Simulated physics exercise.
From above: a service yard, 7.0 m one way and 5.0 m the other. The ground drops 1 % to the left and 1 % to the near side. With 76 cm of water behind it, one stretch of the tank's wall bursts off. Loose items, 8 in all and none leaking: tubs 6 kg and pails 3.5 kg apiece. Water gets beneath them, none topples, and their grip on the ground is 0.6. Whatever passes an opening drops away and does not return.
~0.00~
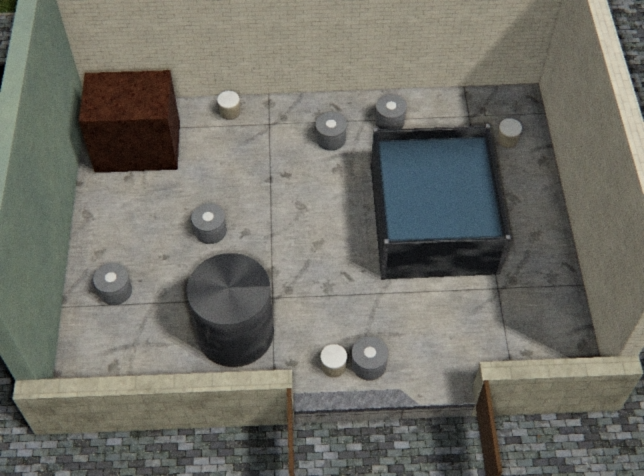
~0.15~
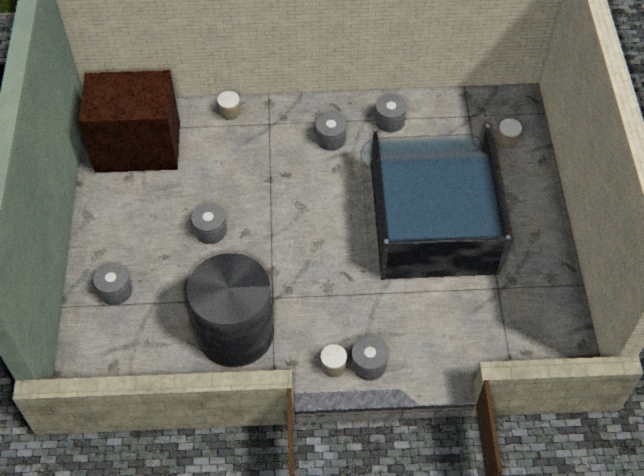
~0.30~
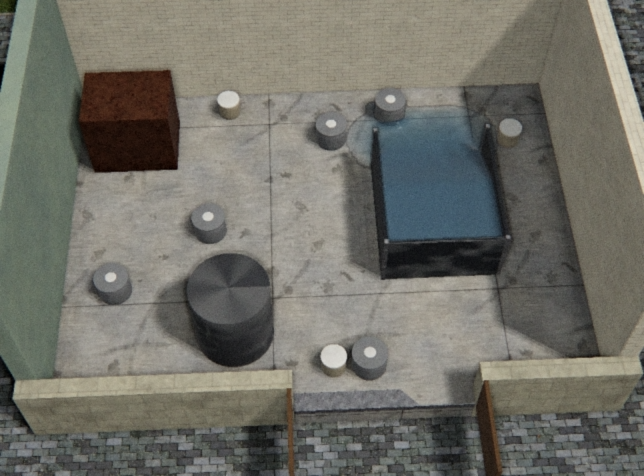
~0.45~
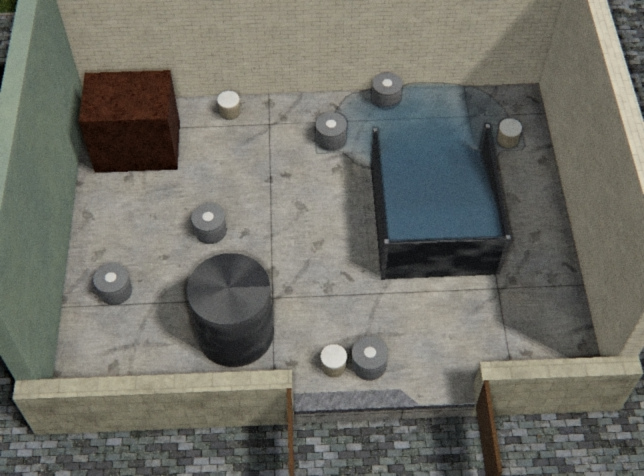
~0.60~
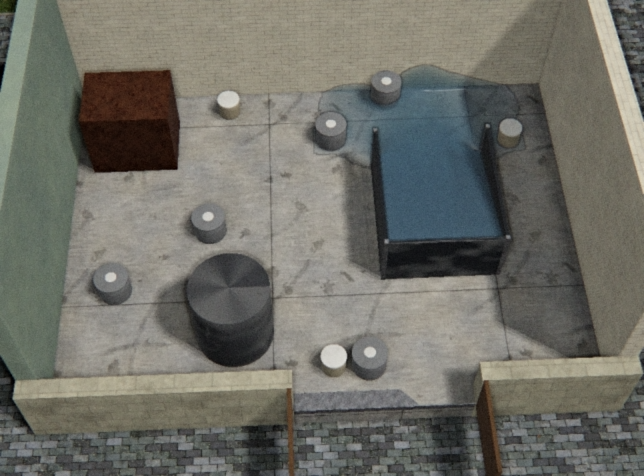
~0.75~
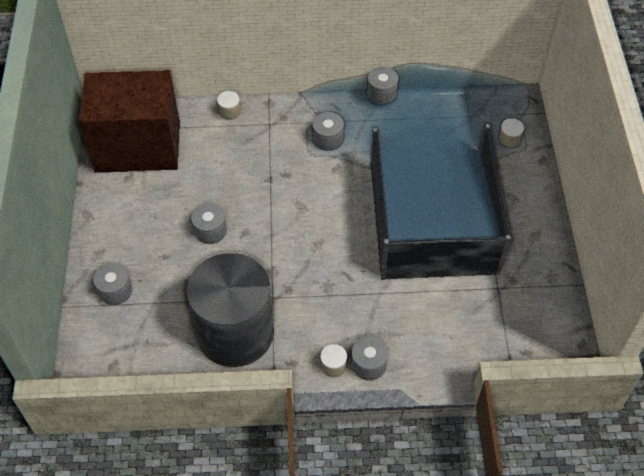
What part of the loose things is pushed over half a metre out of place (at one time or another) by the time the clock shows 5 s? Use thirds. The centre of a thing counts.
It is two thirds or more.
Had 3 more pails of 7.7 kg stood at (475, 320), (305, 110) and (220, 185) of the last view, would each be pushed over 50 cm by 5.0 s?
In that order: Under, more, past it.
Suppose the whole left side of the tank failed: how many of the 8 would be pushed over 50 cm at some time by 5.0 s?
In that case 4 of them.
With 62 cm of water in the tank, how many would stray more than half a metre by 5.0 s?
In that case 6 of them.
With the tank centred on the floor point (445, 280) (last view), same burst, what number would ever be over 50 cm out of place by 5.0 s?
Then 6.
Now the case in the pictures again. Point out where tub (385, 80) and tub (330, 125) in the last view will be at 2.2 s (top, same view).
Near (239, 144) and (273, 164).
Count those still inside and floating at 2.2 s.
I count 1.
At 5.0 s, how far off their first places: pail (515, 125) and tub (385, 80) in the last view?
In turn: 200 cm, 550 cm.
After 1.1 s 1 of 8 are over 50 cm from their spots; 1 afloat.
After 2.2 s 3 of 8 are over 50 cm from their spots; 1 afloat.
After 3.5 s 6 of 8 are over 50 cm from their spots; 3 afloat.
After 5.0 s 6 of 8 are over 50 cm from their spots, and 6 have been at some point; 4 afloat.
